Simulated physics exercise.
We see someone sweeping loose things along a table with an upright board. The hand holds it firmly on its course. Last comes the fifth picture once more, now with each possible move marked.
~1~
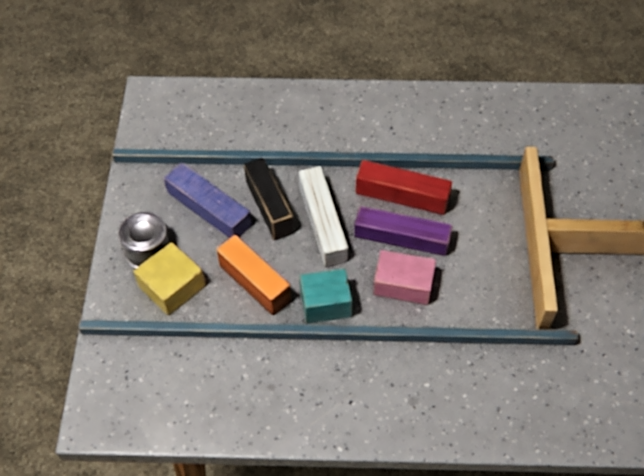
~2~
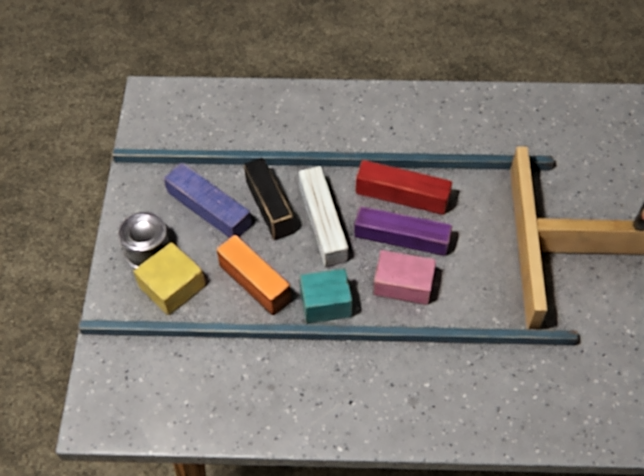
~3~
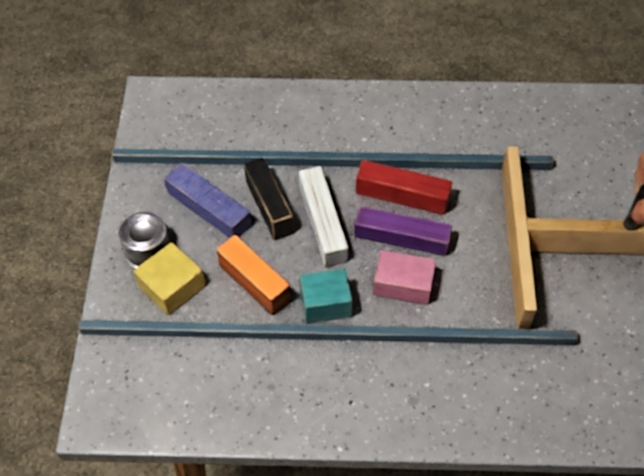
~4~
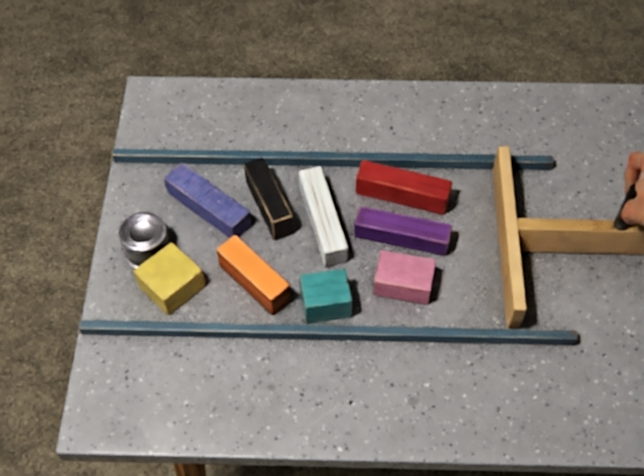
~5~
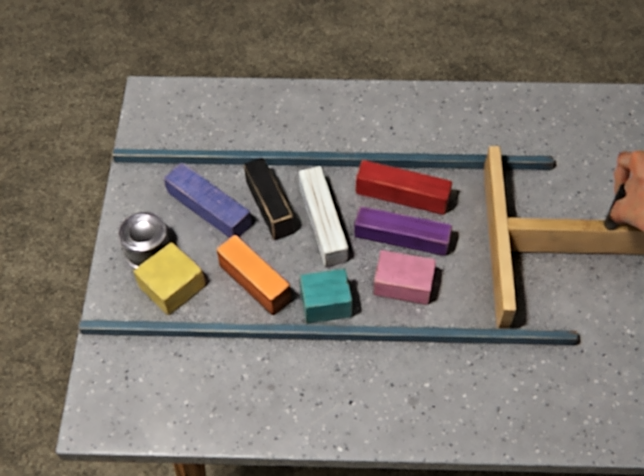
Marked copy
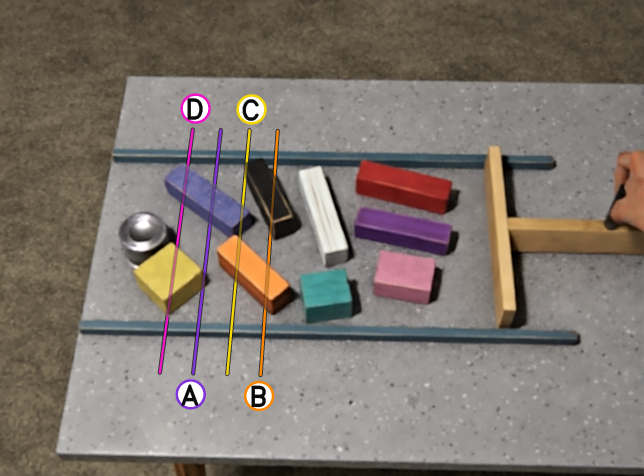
On a speckled grey table, a hand comes into view at the right, gripping the handle of an upright wooden board and sliding it slowly left between two rails, while the coloured blocks and grey tin stay still.
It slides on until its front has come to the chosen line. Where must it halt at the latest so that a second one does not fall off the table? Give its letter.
The farthest such stop is B.
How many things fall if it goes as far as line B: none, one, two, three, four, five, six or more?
By then, one.
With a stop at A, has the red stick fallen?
No.
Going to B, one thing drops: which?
The grey tin goes over.
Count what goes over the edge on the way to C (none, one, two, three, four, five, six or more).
Three.
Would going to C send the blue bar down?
By then, yes.
On the marked copy, A at (208, 241); B at (270, 242); C at (239, 242); D at (178, 241).
With B. Early on, board (418, 221); red stick (361, 187); pink block (383, 280).
Further on, board (336, 220); grey tin (136, 242); yellow block (155, 281).
At the end, board (273, 219); grey tin over the edge; yellow block (97, 289); one fallen.
As for the rest, A drops five; C drops three; D drops six.
